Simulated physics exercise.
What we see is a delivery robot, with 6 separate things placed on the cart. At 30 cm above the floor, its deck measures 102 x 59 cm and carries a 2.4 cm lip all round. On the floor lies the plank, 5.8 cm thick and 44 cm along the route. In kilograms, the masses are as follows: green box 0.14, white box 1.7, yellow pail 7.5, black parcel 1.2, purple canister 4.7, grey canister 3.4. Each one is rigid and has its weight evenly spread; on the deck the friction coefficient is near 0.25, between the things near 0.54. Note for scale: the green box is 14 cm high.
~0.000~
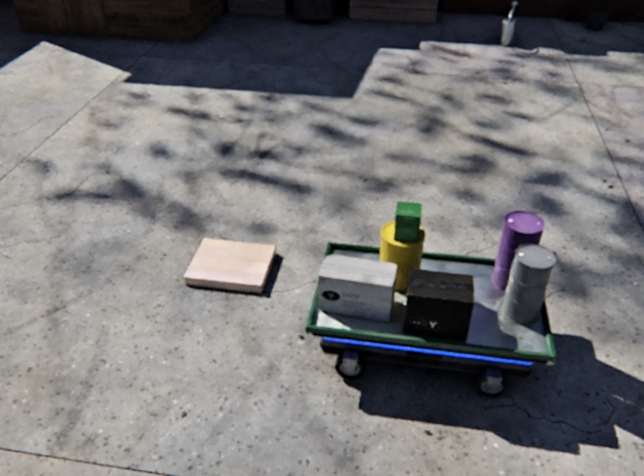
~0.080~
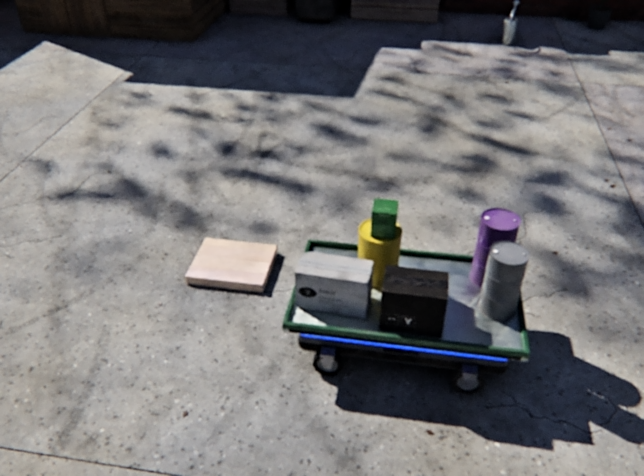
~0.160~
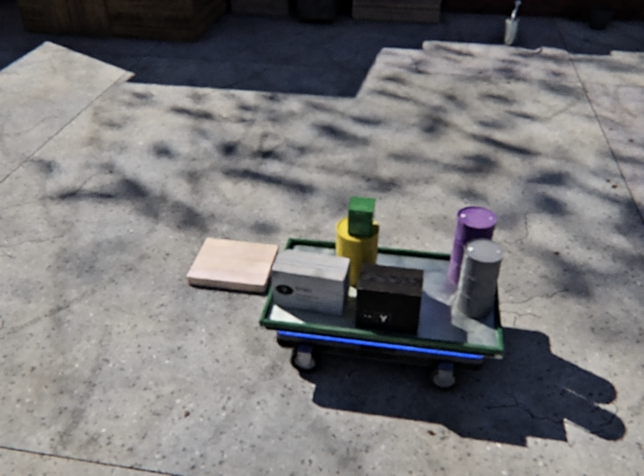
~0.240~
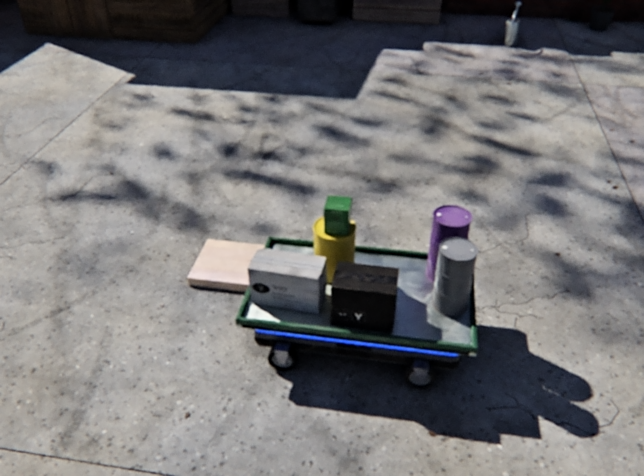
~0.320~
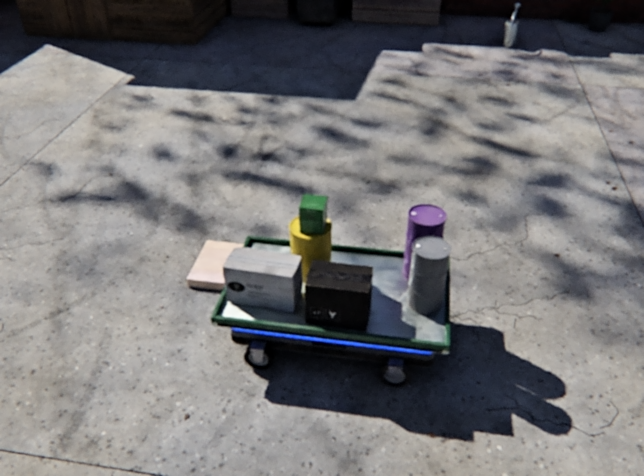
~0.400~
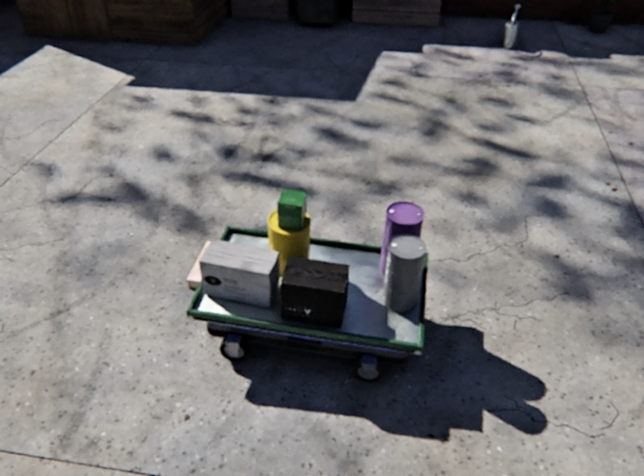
A low, wheeled delivery cart with a green rim and a blue strip stands on sunlit, shadow-dappled concrete paving, seen from above at an angle. It carries a green box atop a yellow pail, white and black boxes in front, and purple and grey canisters at right, while a pale plank lies to its left. The cart rolls steadily left, passing in front of the plank and mostly hiding it, its load keeping its arrangement.
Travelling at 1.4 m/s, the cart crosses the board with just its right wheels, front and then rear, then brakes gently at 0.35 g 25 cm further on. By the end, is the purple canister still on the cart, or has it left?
It doesn't fall off.
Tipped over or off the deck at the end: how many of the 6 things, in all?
3.
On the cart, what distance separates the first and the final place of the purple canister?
Around 42 centimetres.
After 0.70 s, cart has run 98 cm; green box 40° off upright; yellow pail moved 6 cm; white box moved 5 cm.
After 1.20 s, cart has run 168 cm; purple canister 35° off upright near (158, 221); green box on its side; grey canister 38° off upright.
After 1.60 s, cart has run 213 cm; purple canister on its side near (42, 235); green box on its side; grey canister on its side.
In the end (2.5 s), toppled on the cart, green box, purple canister and grey canister; not toppled but over 10 cm from the start, yellow pail; the other 2 under 10 cm from the start. In the last view, purple canister near (19, 220).
